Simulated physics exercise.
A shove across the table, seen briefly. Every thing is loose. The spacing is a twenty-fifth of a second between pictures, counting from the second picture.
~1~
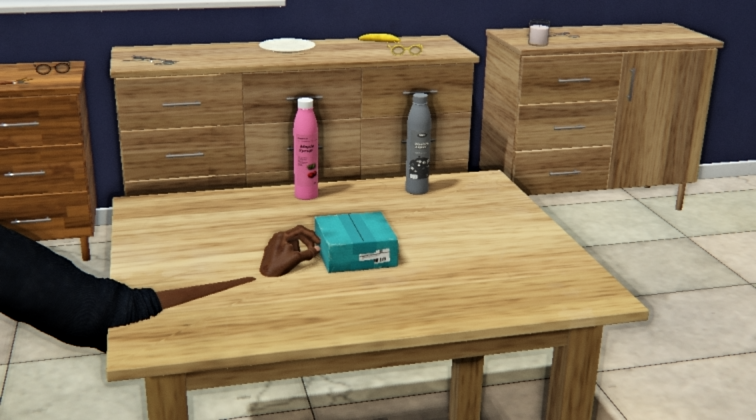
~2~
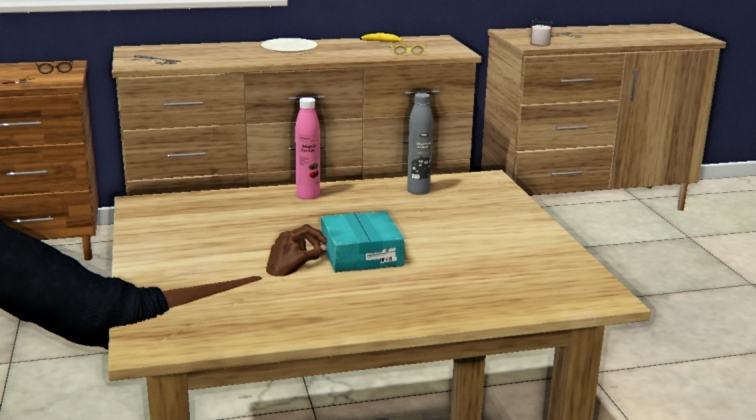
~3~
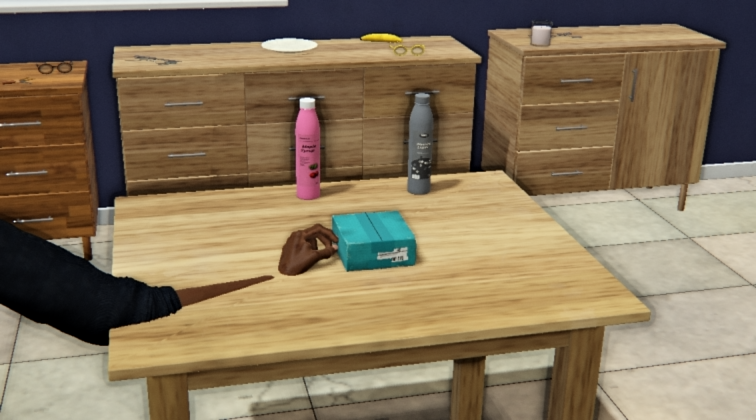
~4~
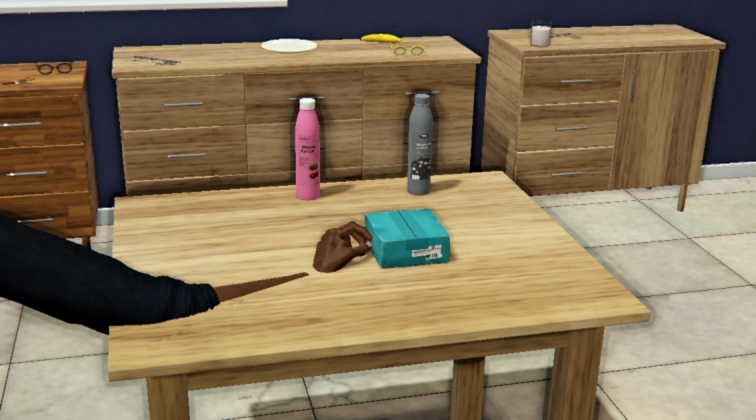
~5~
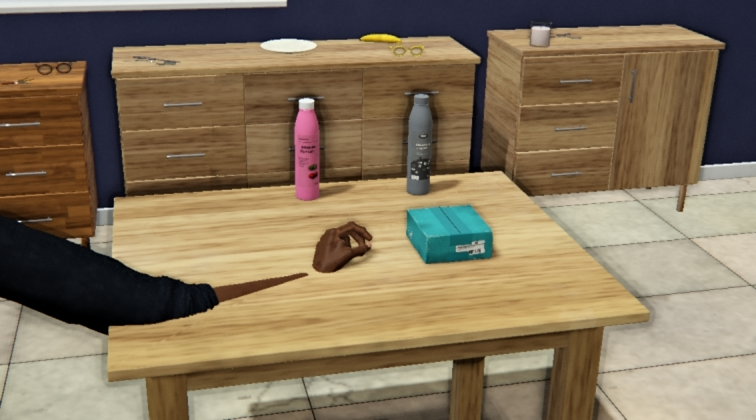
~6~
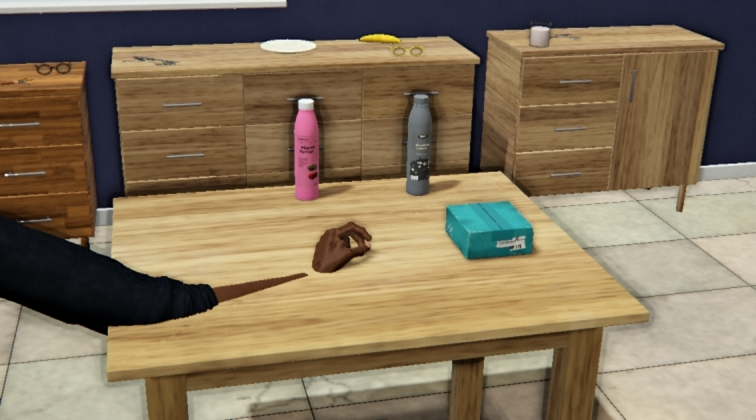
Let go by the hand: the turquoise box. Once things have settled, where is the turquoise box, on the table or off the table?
It leaves the tabletop.
Then, 0.30 s past the last view, turquoise box now off the table.
Then, 0.50 s past the last view, things are still on the move.
Finally, off the table, turquoise box.
